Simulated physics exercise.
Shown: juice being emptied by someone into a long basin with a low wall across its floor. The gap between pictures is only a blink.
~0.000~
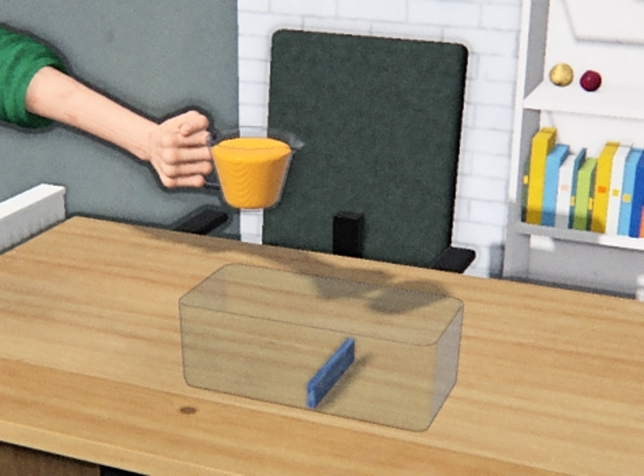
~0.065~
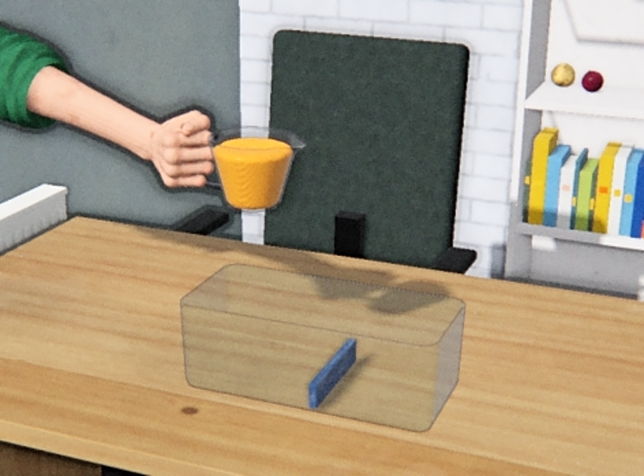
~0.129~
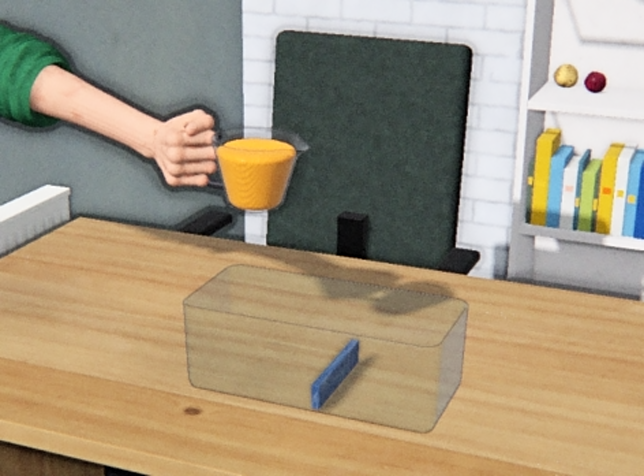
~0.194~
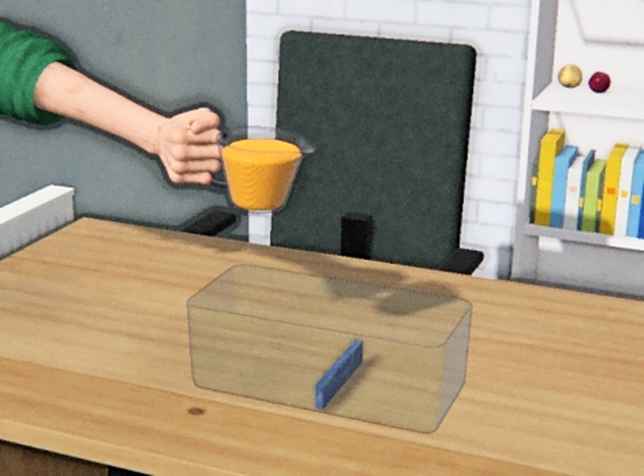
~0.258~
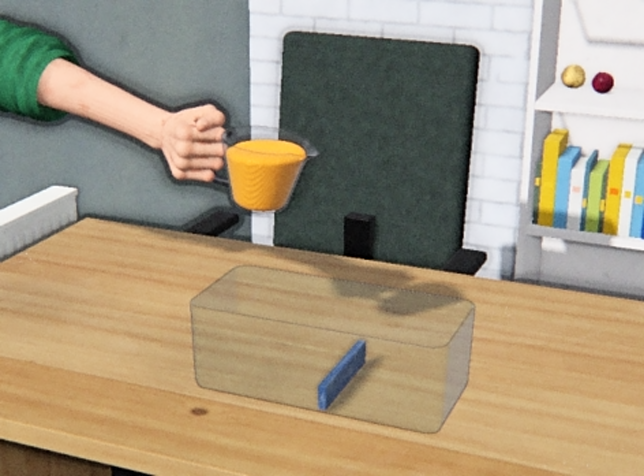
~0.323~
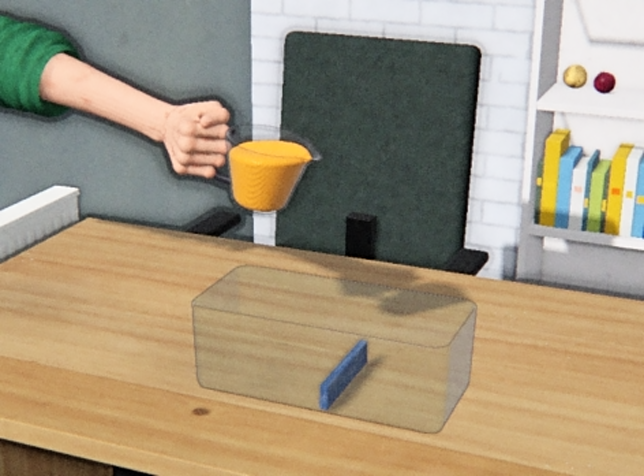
A hand in a green sleeve, reaching in from the left, holds a clear cup of orange juice above a wooden table, seen from slightly above in a room with a dark chair and bookshelf. Below sits a long, see-through basin with a low blue wall across its floor. The cup, level at first, tilts slightly rightward while the view drifts slightly left.
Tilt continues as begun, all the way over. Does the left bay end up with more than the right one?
No. I expect the rightmost section to hold the most.
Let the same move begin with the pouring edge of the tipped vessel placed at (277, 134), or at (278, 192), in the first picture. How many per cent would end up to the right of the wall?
Close to 35 % for the first start and close to 10 % for the second.
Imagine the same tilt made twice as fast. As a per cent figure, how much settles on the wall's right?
It comes to around 70 per cent.
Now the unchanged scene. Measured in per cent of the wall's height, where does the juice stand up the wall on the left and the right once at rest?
It settles around 10 on the left side and around 40 on the right side.
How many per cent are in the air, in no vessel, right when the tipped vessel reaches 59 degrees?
25 %.
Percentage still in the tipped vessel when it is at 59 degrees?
I'd put it near 65 %.
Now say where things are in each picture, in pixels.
Tilt 0°; pouring edge (304, 145); surface from (218, 143) to (291, 152); the long basin's rim runs from (203, 283) to (450, 324); the wall's top is at (332, 362), in the first picture.
Tilt 0°; pouring edge (306, 146); surface from (220, 143) to (292, 152), in the second picture.
Tilt 2°; pouring edge (309, 148); surface from (223, 144) to (296, 153), in the third picture.
Tilt 4°; pouring edge (314, 151); surface from (228, 144) to (302, 155), in the fourth picture.
Tilt 7°; pouring edge (319, 154); surface from (233, 145) to (307, 155), in the fifth picture.
Tilt 11°; pouring edge (322, 159); surface from (235, 146) to (312, 156), in the sixth picture.
By 0.84 s the tilt is 59° and 63 per cent is still to pour, 1 is left of the wall and 14 right of it.
By 1.22 s the tilt is 93° and 9 per cent is still to pour, 8 is left of the wall and 71 right of it.
By 1.61 s the tilt is 104° and 0 per cent is still to pour, 20 is left of the wall and 78 right of it.
By 2.04 s the tilt is 104° and 0 per cent is still to pour, 20 is left of the wall and 78 right of it.
At rest 20 per cent lies left of the wall, 78 right of it and 1 outside.
